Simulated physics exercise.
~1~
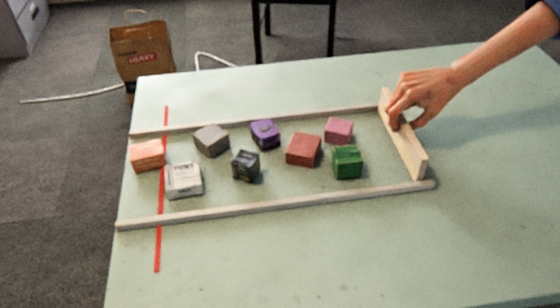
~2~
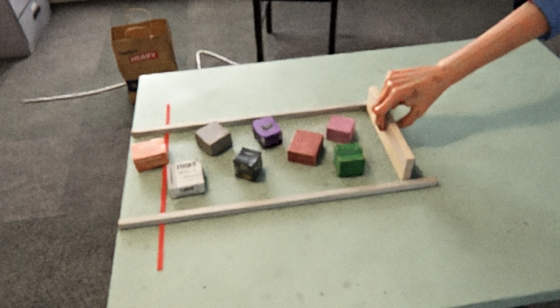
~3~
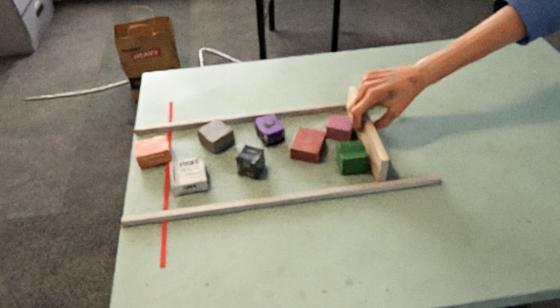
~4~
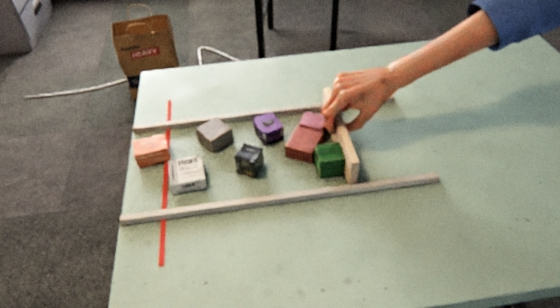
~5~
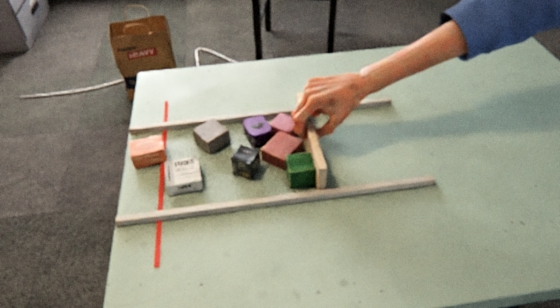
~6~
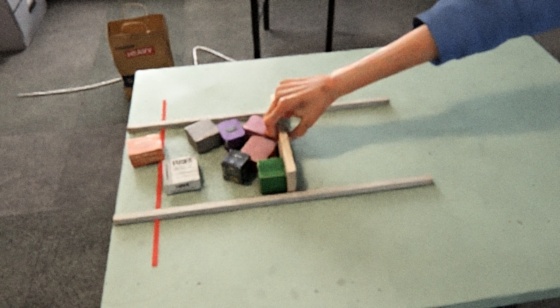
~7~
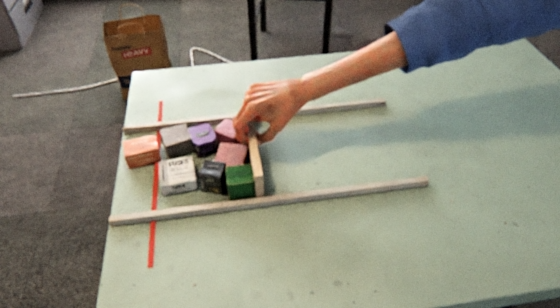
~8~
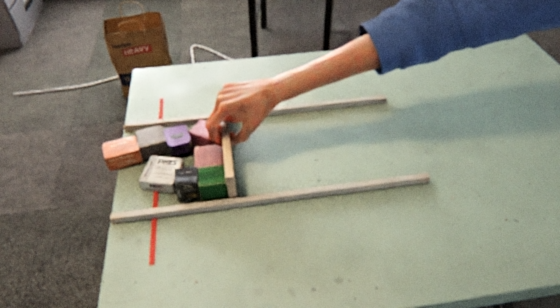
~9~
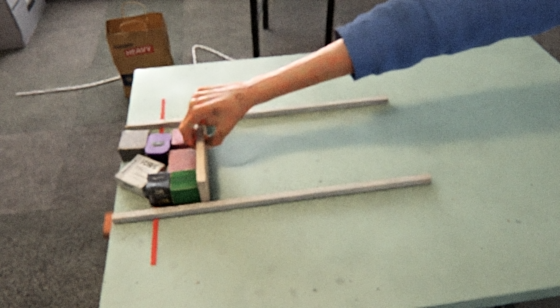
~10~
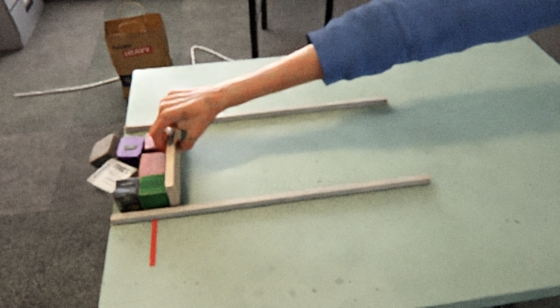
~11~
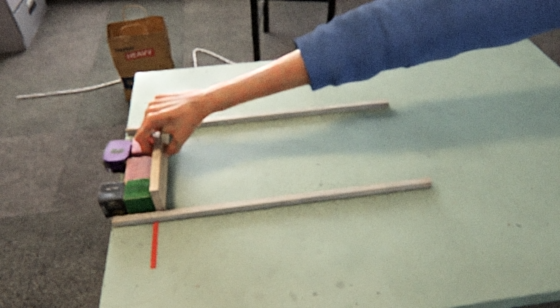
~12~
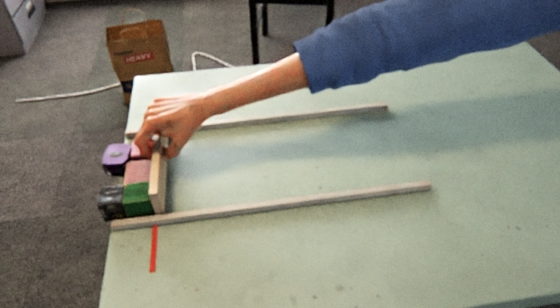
A hand slides a board left, pushing colourful blocks together until several drop off the table.
